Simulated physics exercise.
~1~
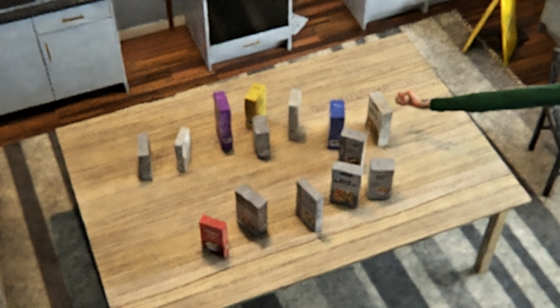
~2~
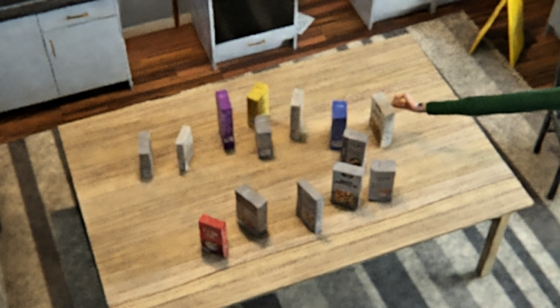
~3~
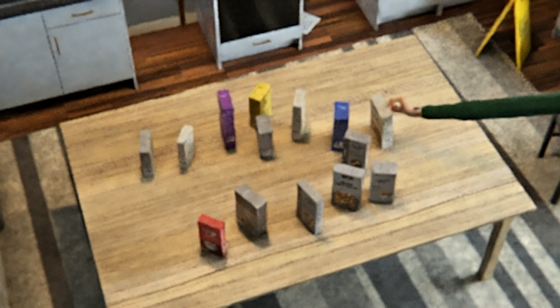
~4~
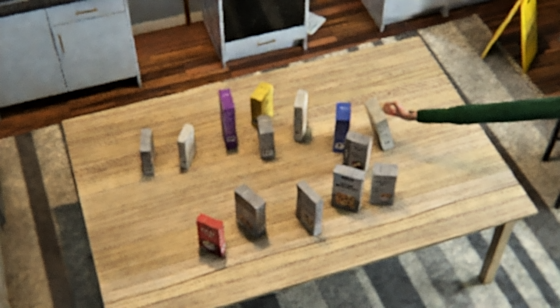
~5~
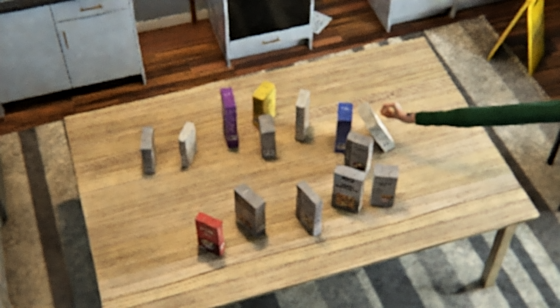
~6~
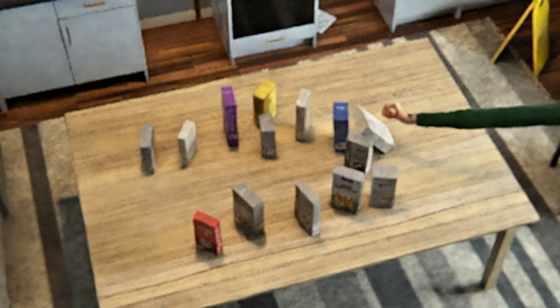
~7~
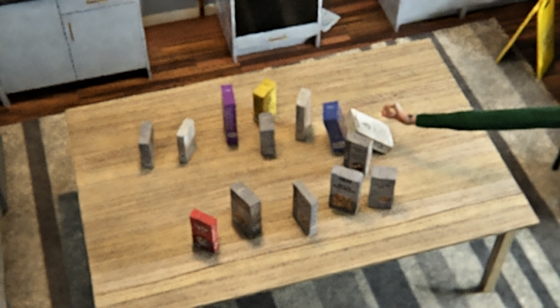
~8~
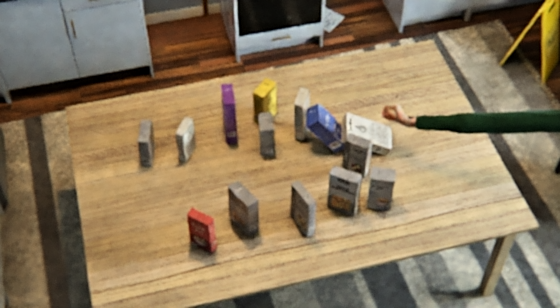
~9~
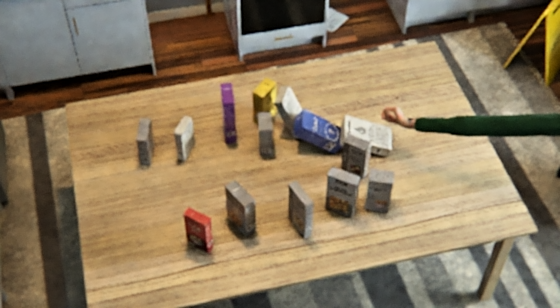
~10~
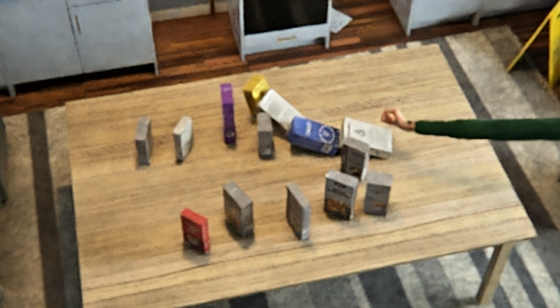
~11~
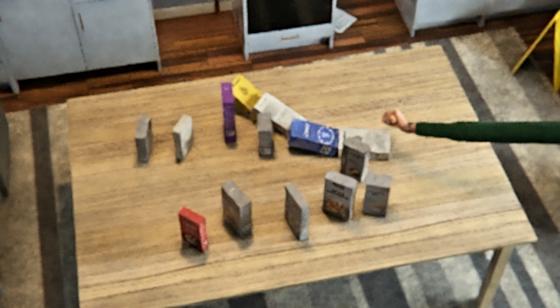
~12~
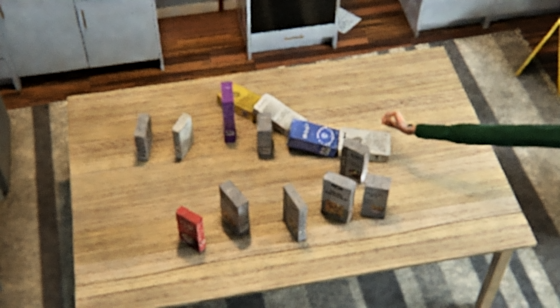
On a wooden table scattered with upright boxes, a green-sleeved arm tipped a pale box at the right, which fell toward a blue one. The blue box toppled left, knocking down another pale box and then the yellow one, while the purple and red boxes stayed standing.
